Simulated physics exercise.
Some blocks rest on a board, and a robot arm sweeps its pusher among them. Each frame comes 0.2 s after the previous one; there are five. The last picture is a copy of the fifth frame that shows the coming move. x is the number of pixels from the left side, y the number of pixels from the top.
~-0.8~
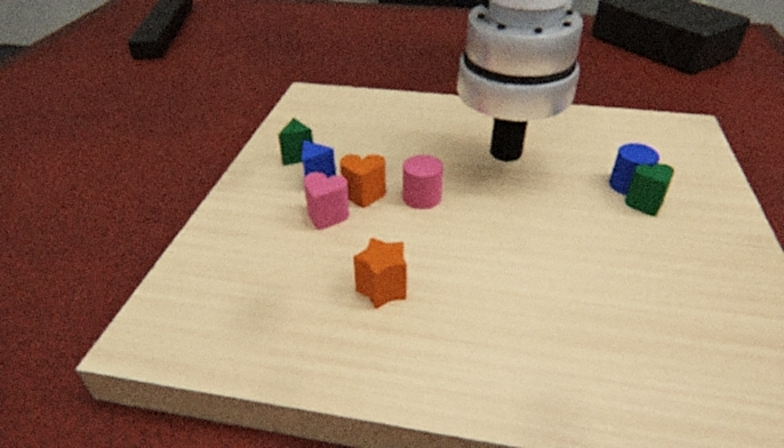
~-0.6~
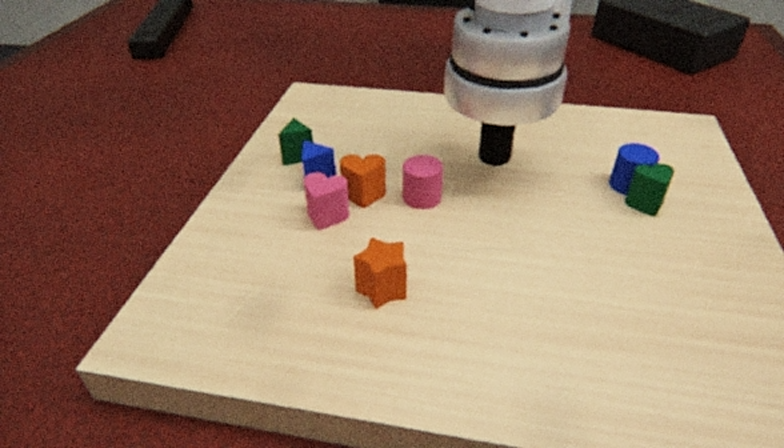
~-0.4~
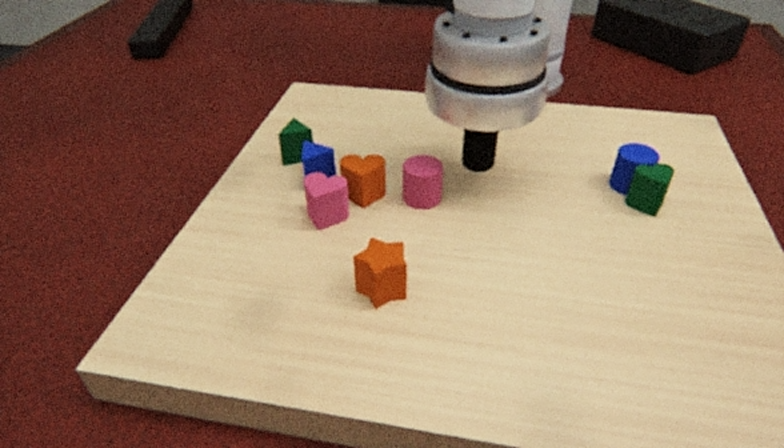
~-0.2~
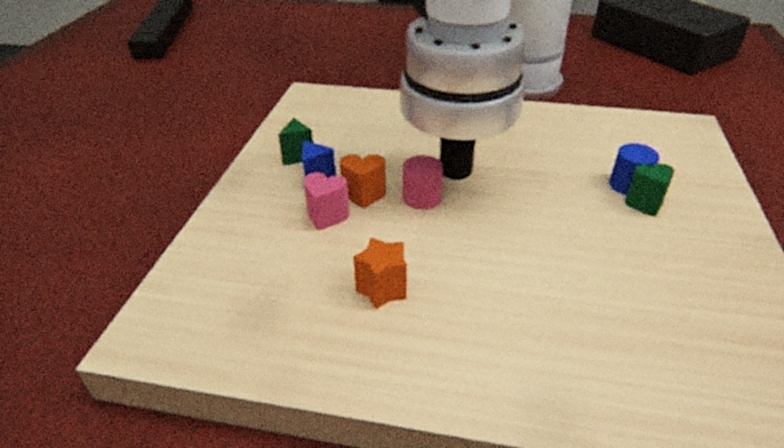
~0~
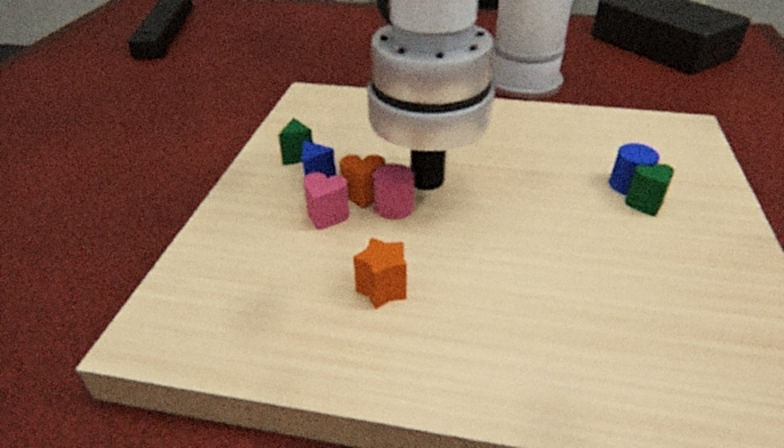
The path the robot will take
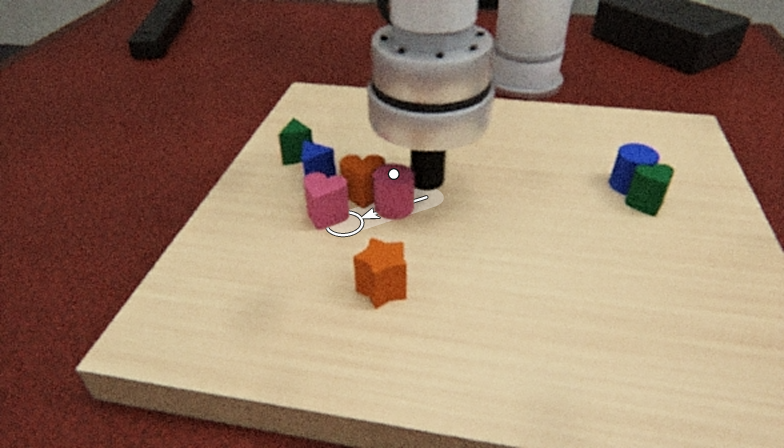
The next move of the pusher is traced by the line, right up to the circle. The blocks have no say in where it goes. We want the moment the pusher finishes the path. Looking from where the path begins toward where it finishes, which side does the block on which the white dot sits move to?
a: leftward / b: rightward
I'll go with a - leftward.
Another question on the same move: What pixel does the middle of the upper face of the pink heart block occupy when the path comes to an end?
It is going to be at (296, 190).
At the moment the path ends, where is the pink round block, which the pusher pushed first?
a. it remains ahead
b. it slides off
Choice a: It remains ahead.
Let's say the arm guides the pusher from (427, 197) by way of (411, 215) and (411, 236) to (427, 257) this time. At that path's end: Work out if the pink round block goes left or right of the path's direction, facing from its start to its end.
Over to the right.
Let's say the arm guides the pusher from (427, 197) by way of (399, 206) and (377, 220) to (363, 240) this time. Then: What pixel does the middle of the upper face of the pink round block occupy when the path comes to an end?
Its top centre lands on (320, 214).
The line goes from (427, 197) directly to (344, 223); the dot is on the pink round block.
What follows on the original path. Halfway along, pusher at (386, 195); pink heart block at (312, 186), turned 30° clockwise; pink round block at (355, 192).
At the end, pusher at (343, 208); blue triangle unmoved; pink heart block at (296, 190), turned 90° clockwise; orange heart block at (358, 162), turned 15° clockwise; pink round block at (318, 212).
